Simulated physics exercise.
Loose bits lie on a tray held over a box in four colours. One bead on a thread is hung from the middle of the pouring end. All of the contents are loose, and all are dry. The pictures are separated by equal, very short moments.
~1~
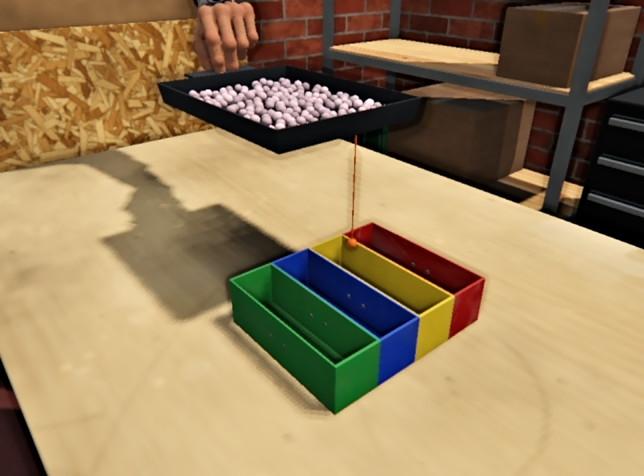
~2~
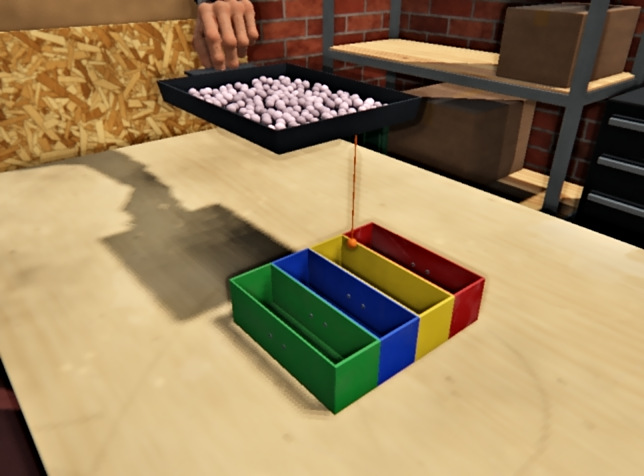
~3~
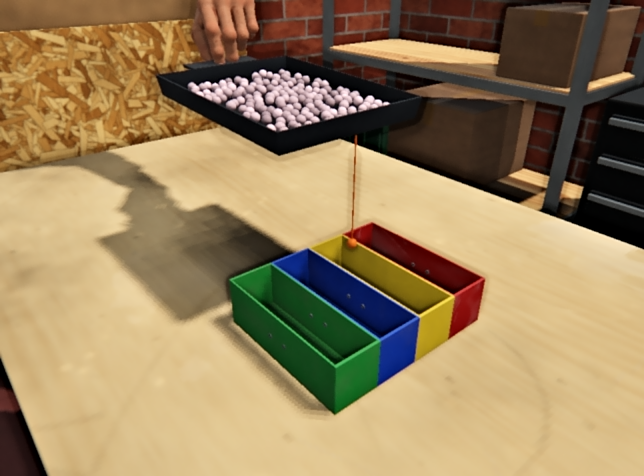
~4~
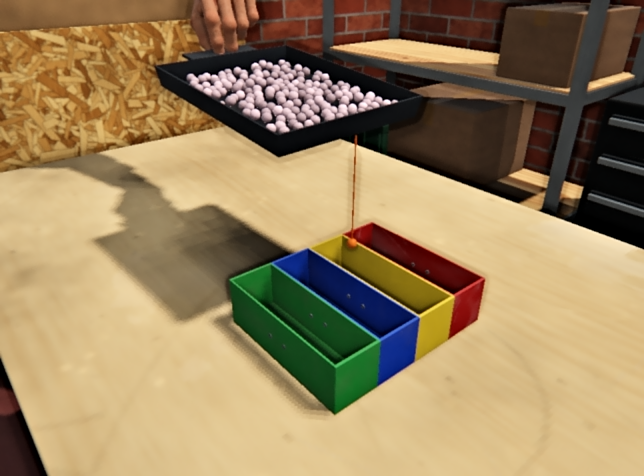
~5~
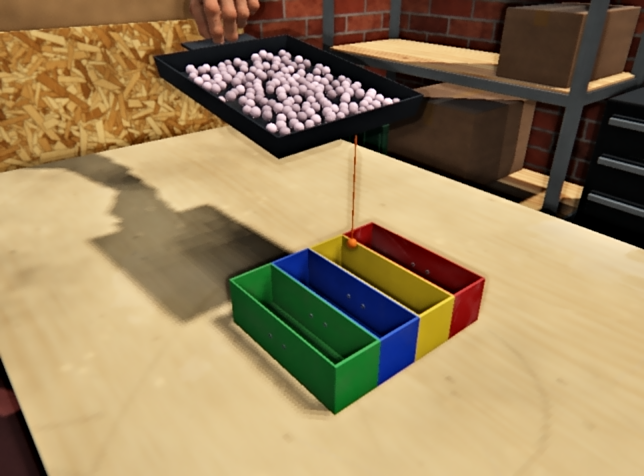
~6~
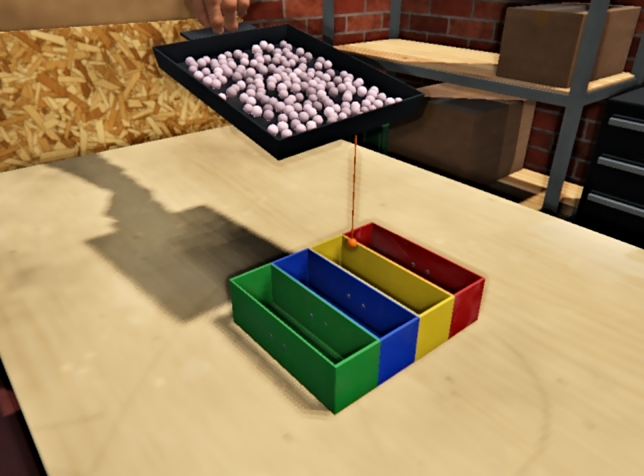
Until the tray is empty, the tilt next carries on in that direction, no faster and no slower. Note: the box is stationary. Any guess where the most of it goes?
I'd say the green cell.
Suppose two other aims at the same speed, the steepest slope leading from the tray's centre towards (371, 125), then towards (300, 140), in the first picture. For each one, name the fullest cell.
So, in order: Red, then the green one.
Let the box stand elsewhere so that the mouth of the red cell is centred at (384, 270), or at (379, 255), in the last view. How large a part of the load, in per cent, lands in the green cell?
The first position comes out at 10 per cent, the other at 20 per cent.
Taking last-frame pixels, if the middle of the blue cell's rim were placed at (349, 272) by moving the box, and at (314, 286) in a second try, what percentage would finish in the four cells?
About 80 per cent, then about 100 per cent.
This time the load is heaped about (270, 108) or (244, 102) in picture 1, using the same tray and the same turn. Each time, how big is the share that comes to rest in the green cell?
The first start gives 50 percent and the second 50 percent.
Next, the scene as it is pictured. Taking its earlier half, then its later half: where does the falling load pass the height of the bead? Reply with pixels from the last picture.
About (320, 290) to begin with, then about (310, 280).
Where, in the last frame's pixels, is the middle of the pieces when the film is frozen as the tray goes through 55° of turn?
Load centre: Approx. (316, 95).
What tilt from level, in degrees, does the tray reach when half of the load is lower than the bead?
It is at around 90 degrees by then.
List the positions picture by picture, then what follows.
Corners of the pouring end at (278, 128) and (416, 97), level; middle of the load at (285, 104), sugar pearls; bead on its thread at (352, 243); green cell at (357, 373); blue cell at (398, 347); yellow cell at (434, 324); red cell at (466, 304), in the first picture.
Corners of the pouring end at (278, 129) and (416, 97), level; middle of the load at (285, 103), in the second picture.
Corners of the pouring end at (278, 130) and (417, 96), tipped barely, lowest at the left corner; middle of the load at (285, 99), in the third picture.
Corners of the pouring end at (279, 132) and (418, 95), tipped a little, lowest at the left corner; middle of the load at (285, 94), in the fourth picture.
Corners of the pouring end at (279, 135) and (419, 94), tipped a little, lowest at the left corner; middle of the load at (286, 89), in the fifth picture.
Corners of the pouring end at (279, 137) and (420, 93), tipped a little, lowest at the left corner; middle of the load at (287, 85), about half on the move; green cell at (357, 373); blue cell at (398, 347); yellow cell at (434, 324); red cell at (466, 304), in the sixth picture.
Soon, tray tipped steeply; all on the tray.
A while on, tray tipped right over; about a quarter on the tray; about a third in the green cell; about a quarter in the blue cell; a small part in the yellow cell; about a quarter falling or outside the box.
Towards the end, tray tipped past a quarter turn; about half in the green cell; about a third in the blue cell; a small part in the yellow cell; a stray few in the red cell; a small part falling or outside the box.
Finally, tray tipped past a quarter turn; about half in the green cell; about a third in the blue cell; a small part in the yellow cell; a stray few in the red cell; a small part outside the box.
